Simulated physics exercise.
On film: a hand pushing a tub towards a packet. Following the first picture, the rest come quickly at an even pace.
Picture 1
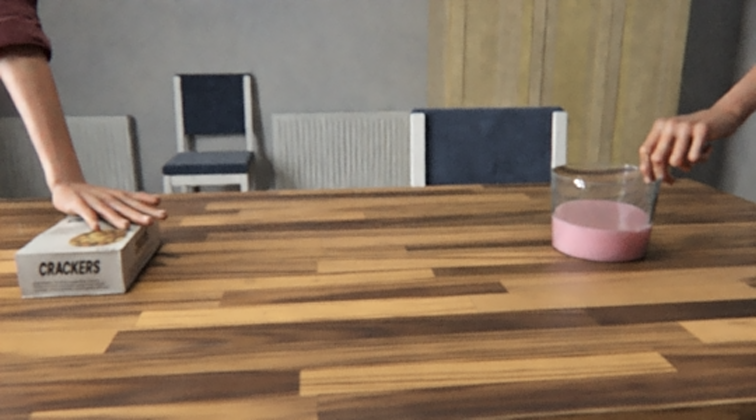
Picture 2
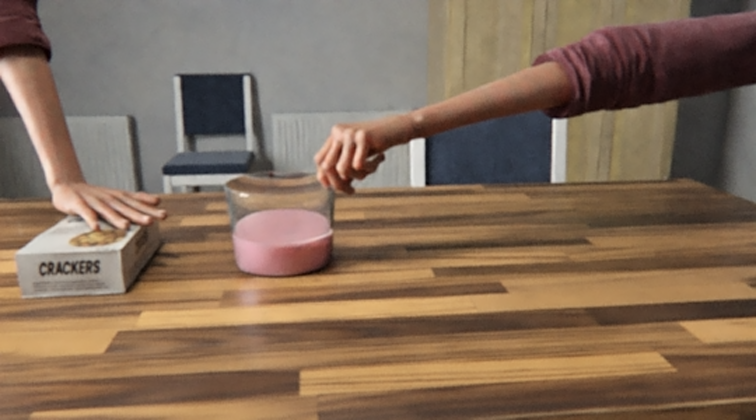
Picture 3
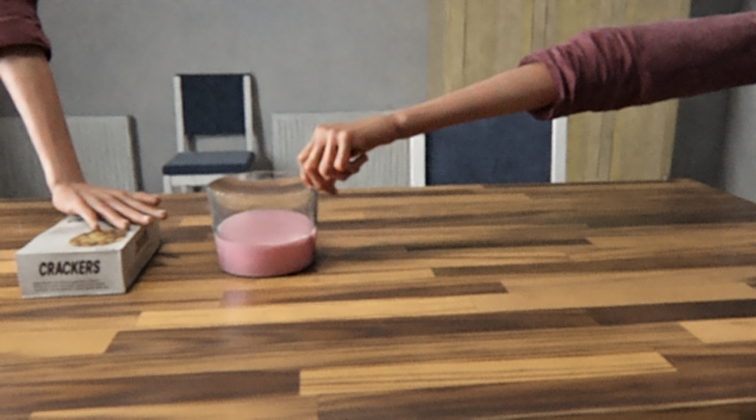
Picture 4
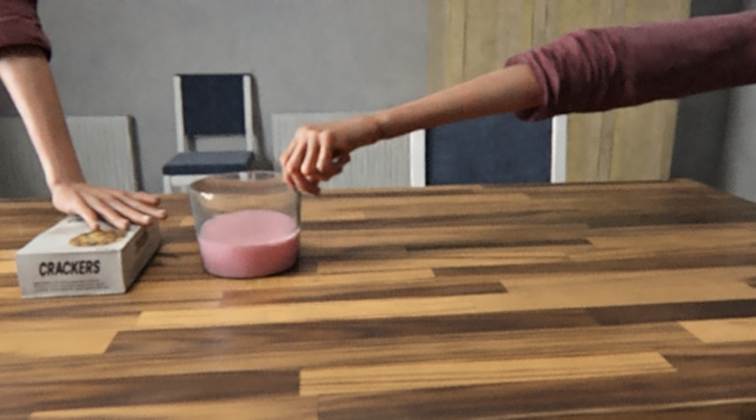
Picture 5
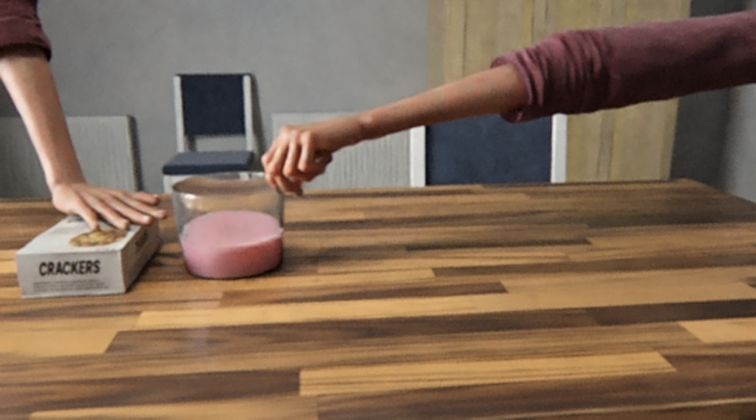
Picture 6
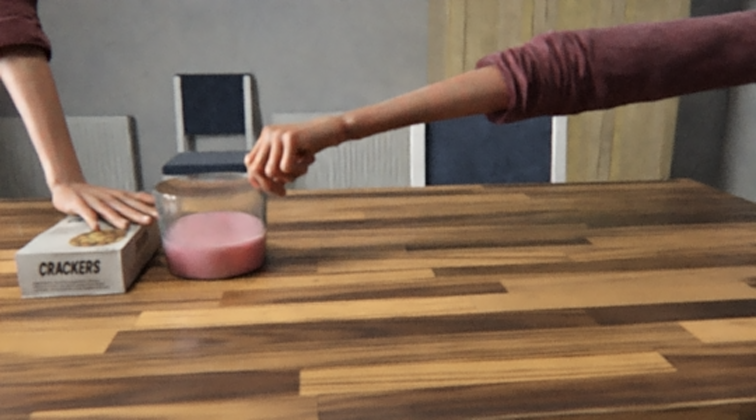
A clear tub of pink liquid was pushed left across a striped wooden table by a hand from the right, moving close to a cracker box that another hand held down.
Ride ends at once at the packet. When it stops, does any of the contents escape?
No - it does not splash over.
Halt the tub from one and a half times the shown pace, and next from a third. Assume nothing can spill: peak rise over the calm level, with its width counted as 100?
Peak: Around 30 in a hundred, then around 5 in a hundred.
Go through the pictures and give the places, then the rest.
The first picture shows at rest; tub (602, 210) about a third full; packet (97, 248).
The second picture shows under way; tub about a third full, surface at (283, 228).
In the third picture, 15 px further; tub (266, 222) about a third full.
In the fourth picture, 15 px further; tub about a third full, surface at (249, 229).
In the fifth picture, 15 px further; tub (231, 223) about a third full.
In the sixth picture, 15 px further; tub about a third full, surface at (215, 231); packet (97, 248).
Next, the tub meets the packet.
After that, the pink milk surges up the wall; the wave climbs under half way to the rim.
Finally, the tub stands at the packet; its rim is dry.
